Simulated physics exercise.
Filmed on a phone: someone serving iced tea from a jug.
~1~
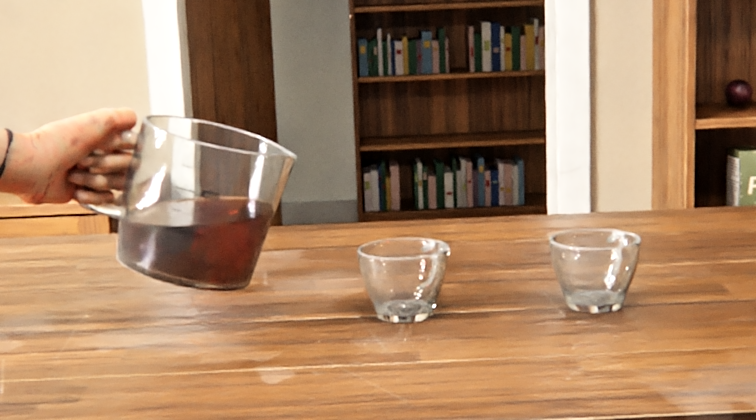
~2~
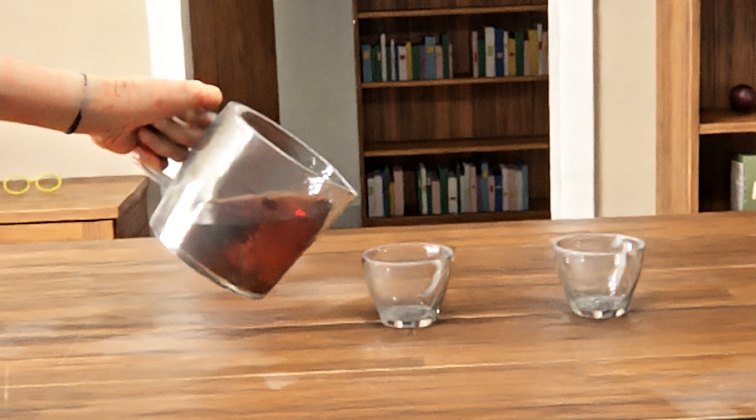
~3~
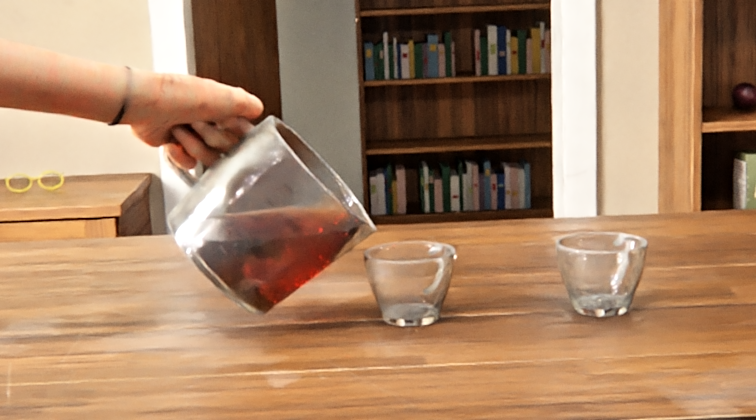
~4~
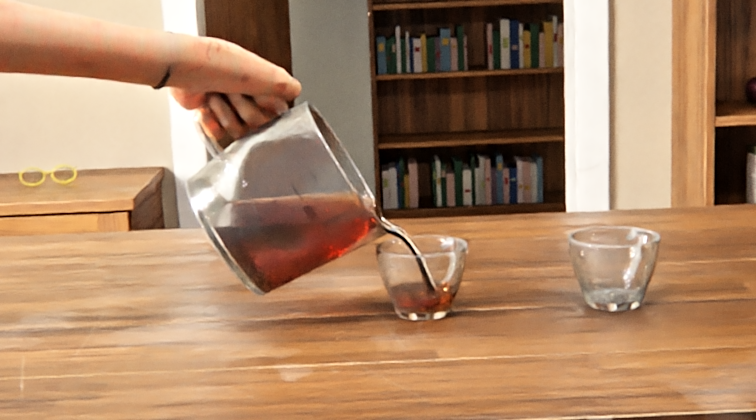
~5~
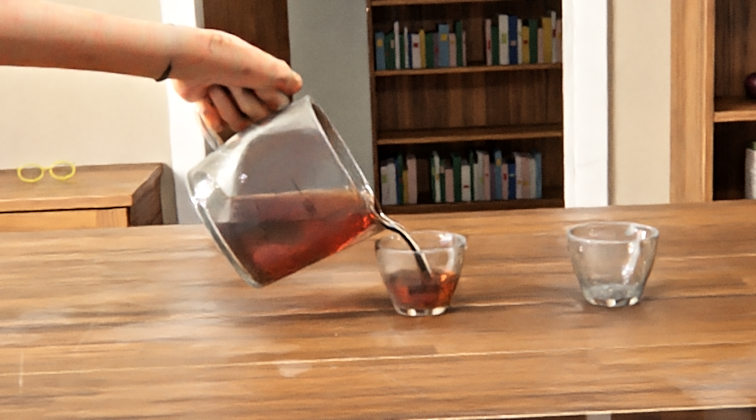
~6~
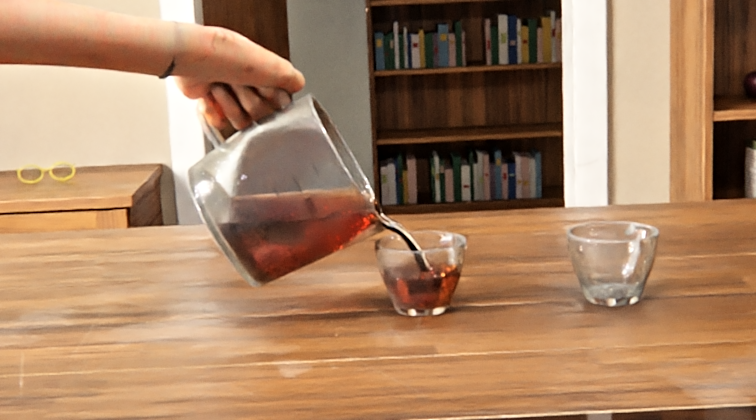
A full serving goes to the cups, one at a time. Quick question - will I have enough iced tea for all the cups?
Yes, everyone is served.
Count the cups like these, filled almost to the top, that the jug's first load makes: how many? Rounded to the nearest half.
Tally: Around 3.5.
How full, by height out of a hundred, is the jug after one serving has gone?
I'd say near 30 in a hundred.
Next, the first is about three quarters full.
After that, the first is done and the jug has about two thirds of its load.
Finally, both are full and about half of the iced tea is over.
